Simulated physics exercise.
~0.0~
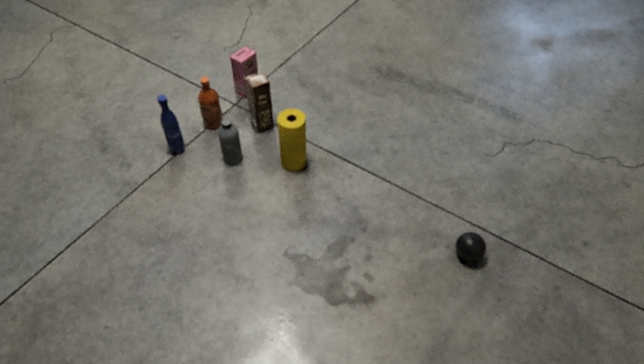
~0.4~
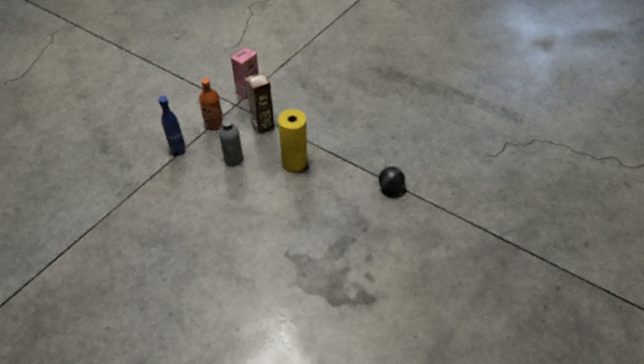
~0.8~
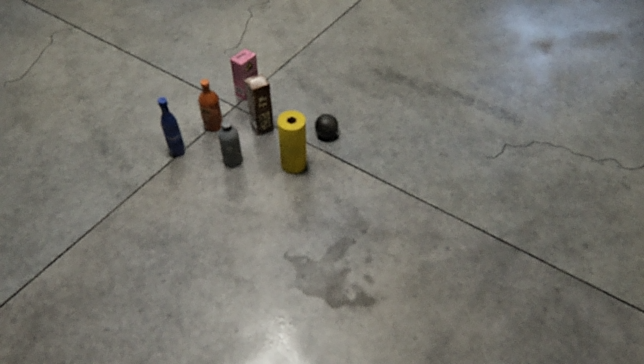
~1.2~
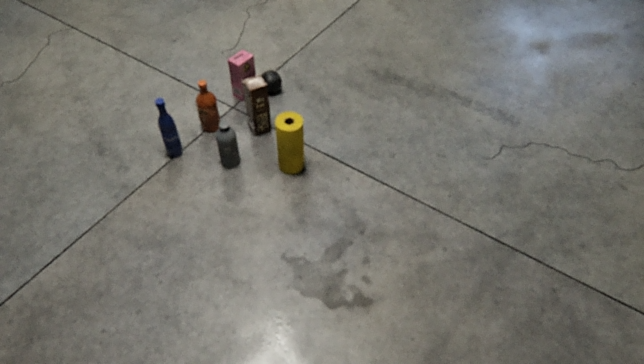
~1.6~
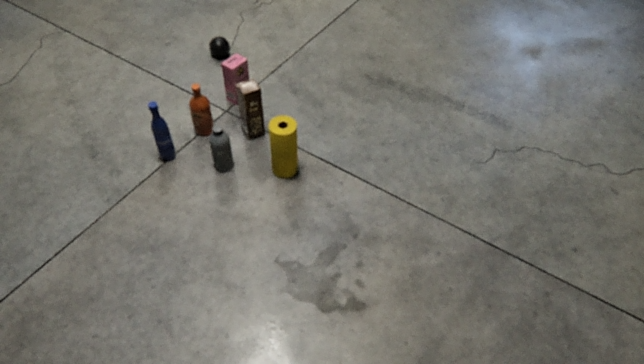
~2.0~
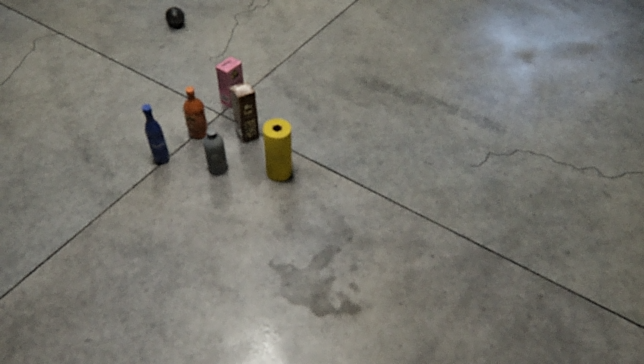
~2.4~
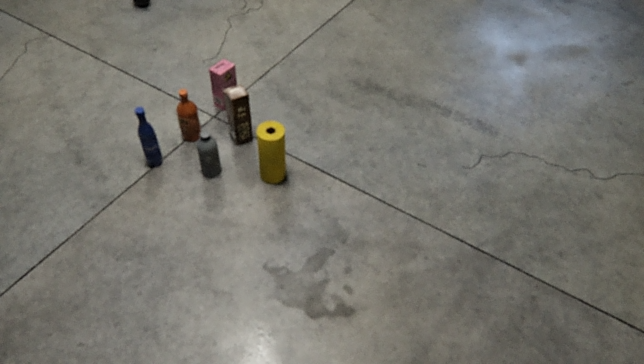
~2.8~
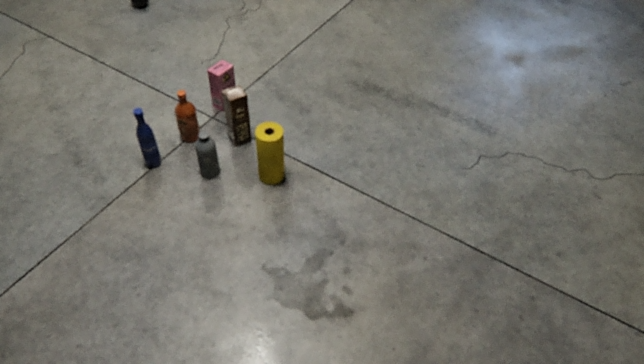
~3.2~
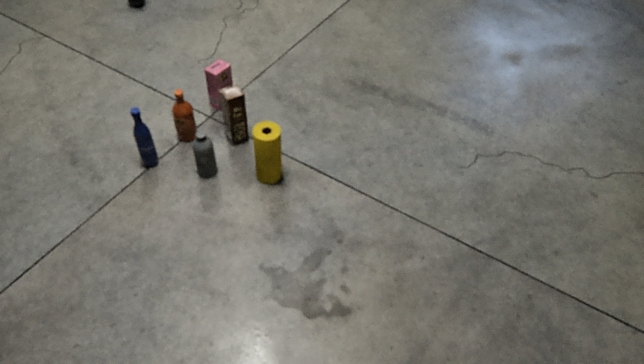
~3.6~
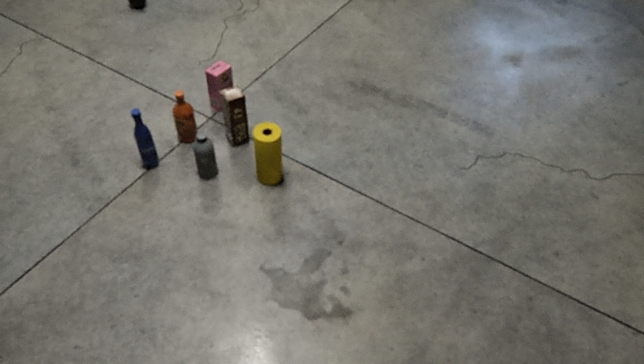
To begin with, a black ball sits to the right on a grey concrete floor, apart from a cluster made up of a blue bottle, an orange bottle, a grey bottle, a yellow roll, a brown carton and a pink carton. The ball rolls up and to the left toward the group. It passes just behind the yellow roll and the brown carton, then slips behind the pink carton. It carries on toward the upper left as the view shifts slightly. Finally it rests partly out of sight at the top edge, with all six objects still standing.
